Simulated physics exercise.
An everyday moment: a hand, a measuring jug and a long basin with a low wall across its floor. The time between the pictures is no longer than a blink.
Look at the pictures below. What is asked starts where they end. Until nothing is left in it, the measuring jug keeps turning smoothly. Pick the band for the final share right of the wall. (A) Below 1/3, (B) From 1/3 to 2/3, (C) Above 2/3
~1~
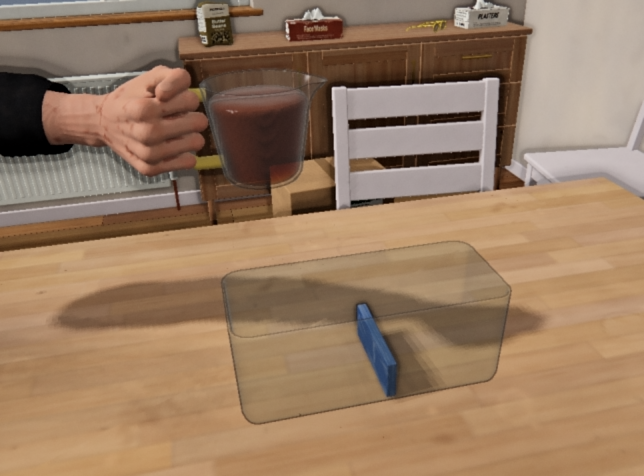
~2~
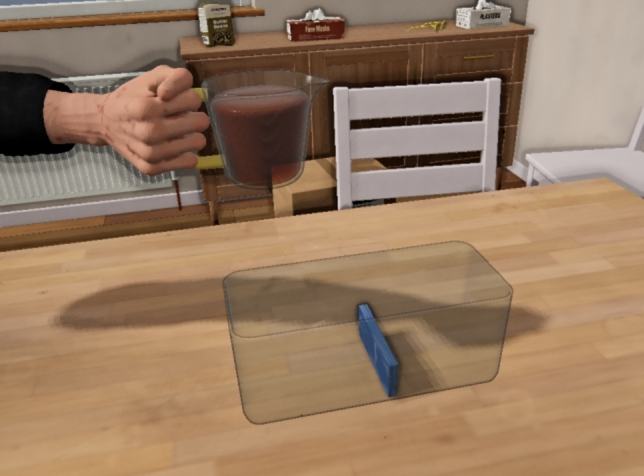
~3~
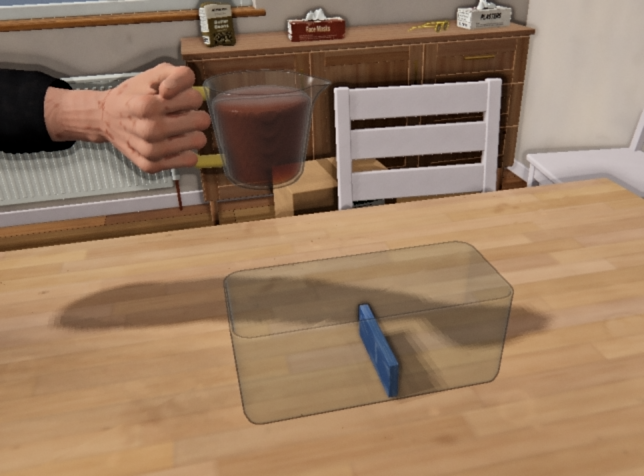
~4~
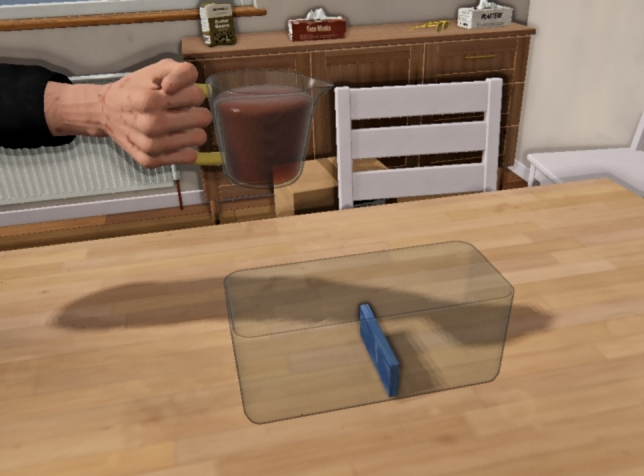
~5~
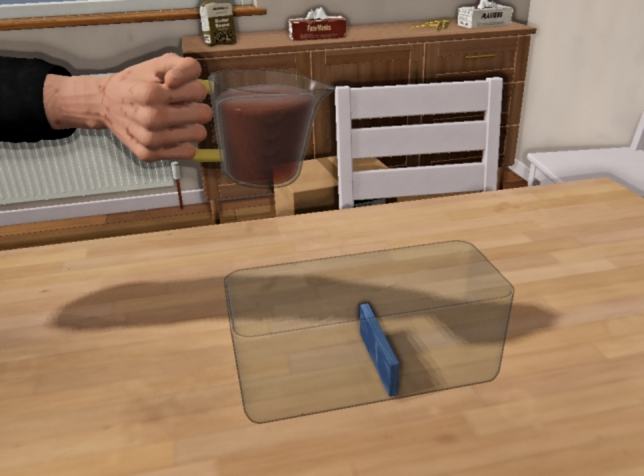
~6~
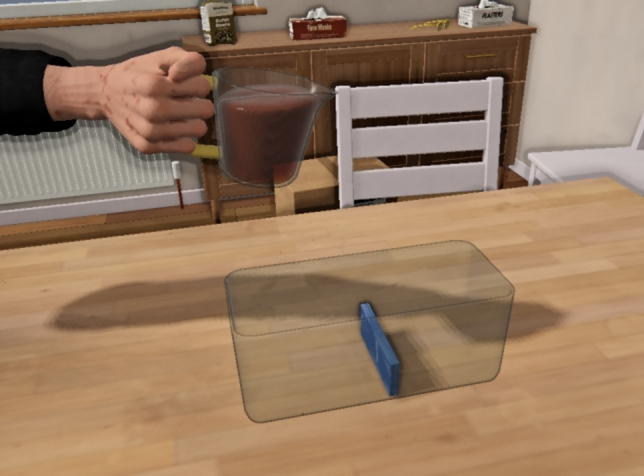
Option C: Above 2/3.
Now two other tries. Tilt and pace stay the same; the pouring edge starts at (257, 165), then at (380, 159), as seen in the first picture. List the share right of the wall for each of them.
Try one: 0 %; try two: 95 %.
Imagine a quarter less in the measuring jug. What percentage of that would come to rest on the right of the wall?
Some 65 parts in a hundred, give or take.
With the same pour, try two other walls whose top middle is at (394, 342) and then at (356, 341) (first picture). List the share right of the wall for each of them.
45 per cent, then 90 per cent, roughly.
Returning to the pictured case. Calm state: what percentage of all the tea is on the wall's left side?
Near 20 in a hundred.
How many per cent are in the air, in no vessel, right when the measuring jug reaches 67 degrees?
Roughly 25 percent.
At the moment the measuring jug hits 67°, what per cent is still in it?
65 in a hundred.
A moment on, the measuring jug is tipped part way and 66 per cent is still to pour, 1 is left of the wall and 8 right of it.
Next, the measuring jug is tipped right over and 9 per cent is still to pour, 6 is left of the wall and 66 right of it.
Then the measuring jug is tipped right over and 0 per cent is still to pour, 23 is left of the wall and 76 right of it.
Later the measuring jug is tipped right over and 0 per cent is still to pour, 22 is left of the wall and 76 right of it.
In the end 22 per cent lies left of the wall, 76 right of it and 1 outside.
